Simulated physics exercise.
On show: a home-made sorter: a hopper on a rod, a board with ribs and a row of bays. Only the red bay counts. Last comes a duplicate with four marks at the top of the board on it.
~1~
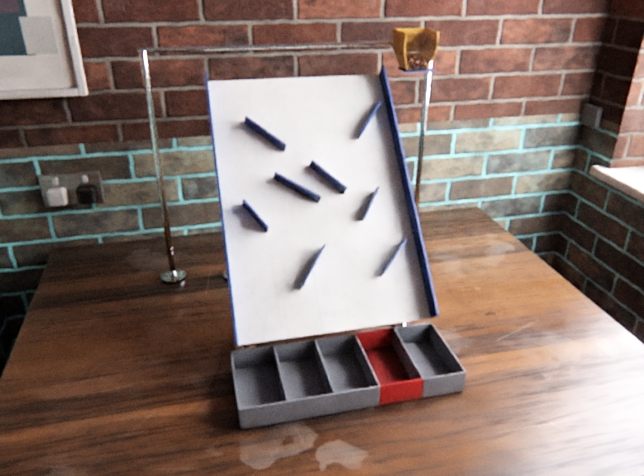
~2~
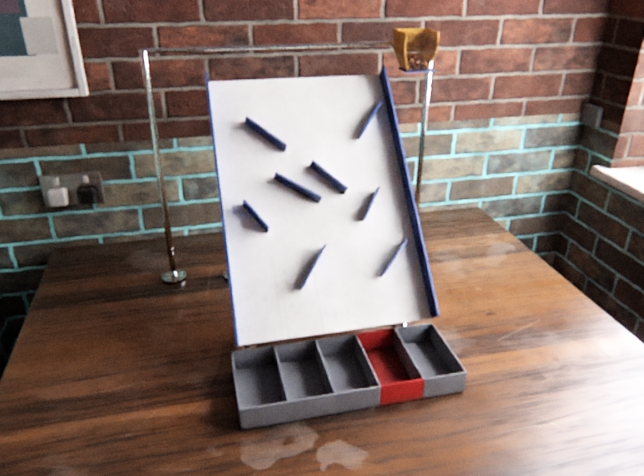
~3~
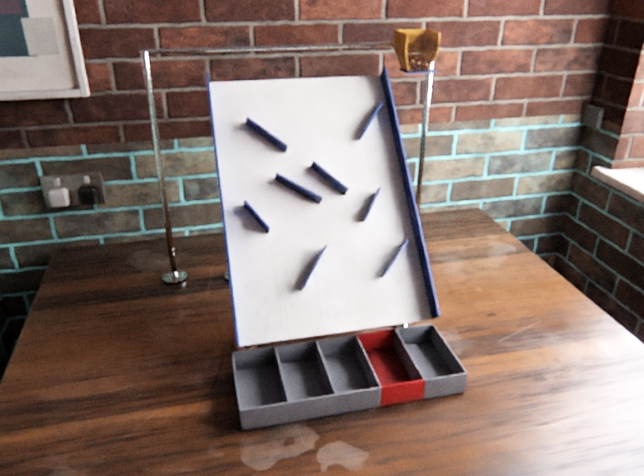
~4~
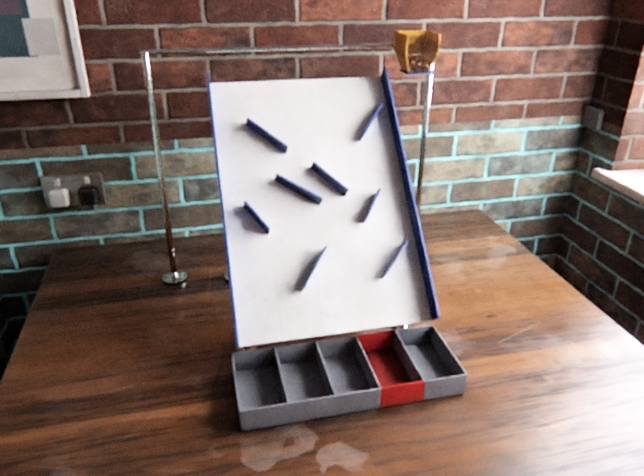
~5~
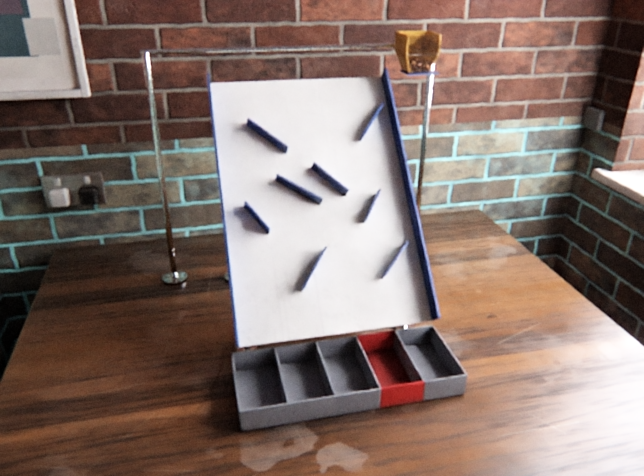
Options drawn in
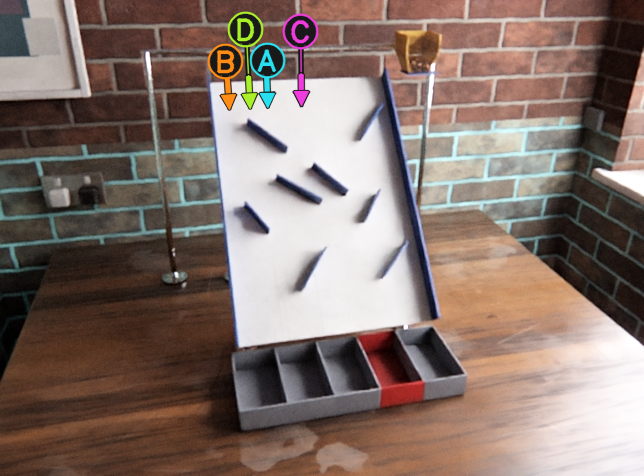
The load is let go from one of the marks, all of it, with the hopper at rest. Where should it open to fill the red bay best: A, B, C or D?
The answer is mark A.
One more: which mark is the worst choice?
B it is.
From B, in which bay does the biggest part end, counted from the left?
The first from the left.
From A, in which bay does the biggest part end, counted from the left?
It is the fourth one.
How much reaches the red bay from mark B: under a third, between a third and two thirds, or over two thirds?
Mark B gives under a third.
On the marked copy, mark A meets the board at (267, 102); mark B meets the board at (229, 104); mark C meets the board at (301, 100); mark D meets the board at (249, 103).
With A, most in the red bay, a small part in other bays, a small part outside the box.
With B, a small part in the red bay, about two thirds in other bays, about a quarter outside the box.
With C, about half in the red bay, about a quarter in other bays, a small part outside the box.
With D, about a third in the red bay, about half in other bays, about a quarter outside the box.
